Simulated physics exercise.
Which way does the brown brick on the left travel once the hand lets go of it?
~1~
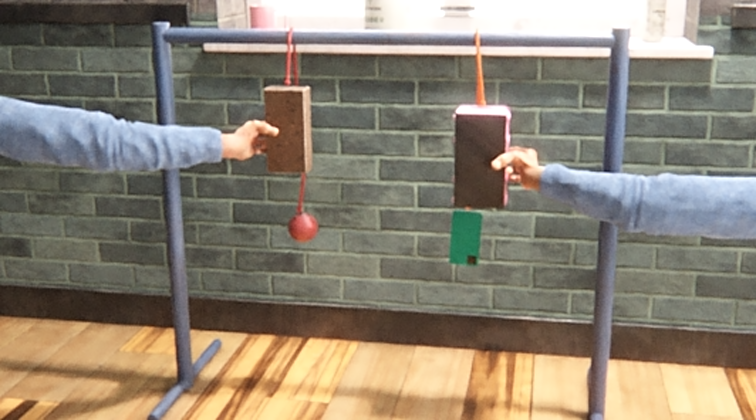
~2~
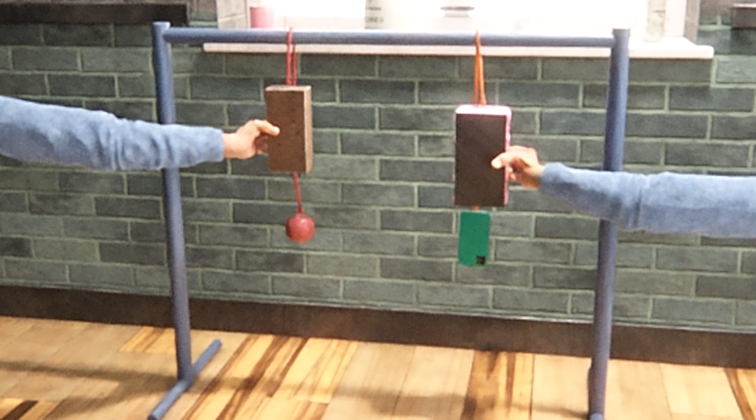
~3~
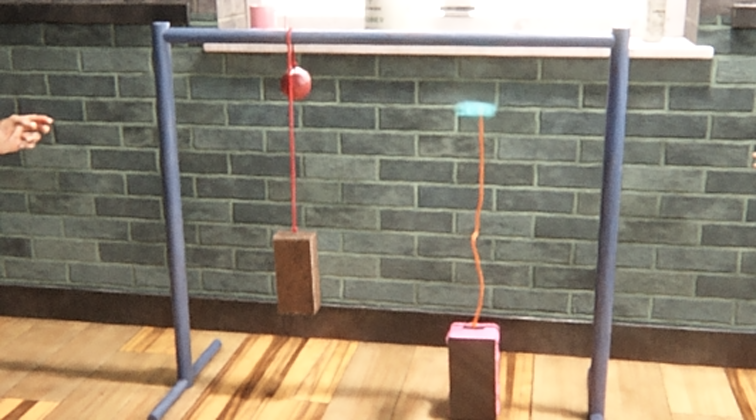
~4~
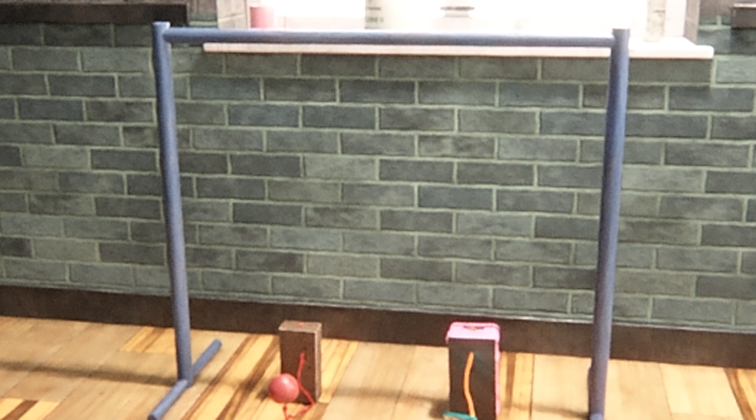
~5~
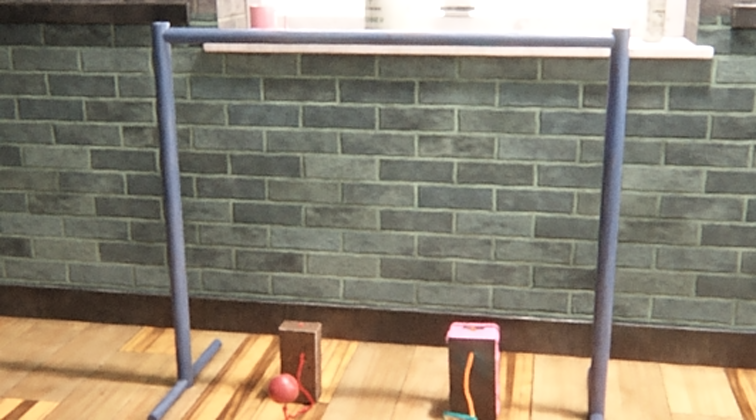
It moves downward, dropping from below the rail until it reaches the wooden floor.
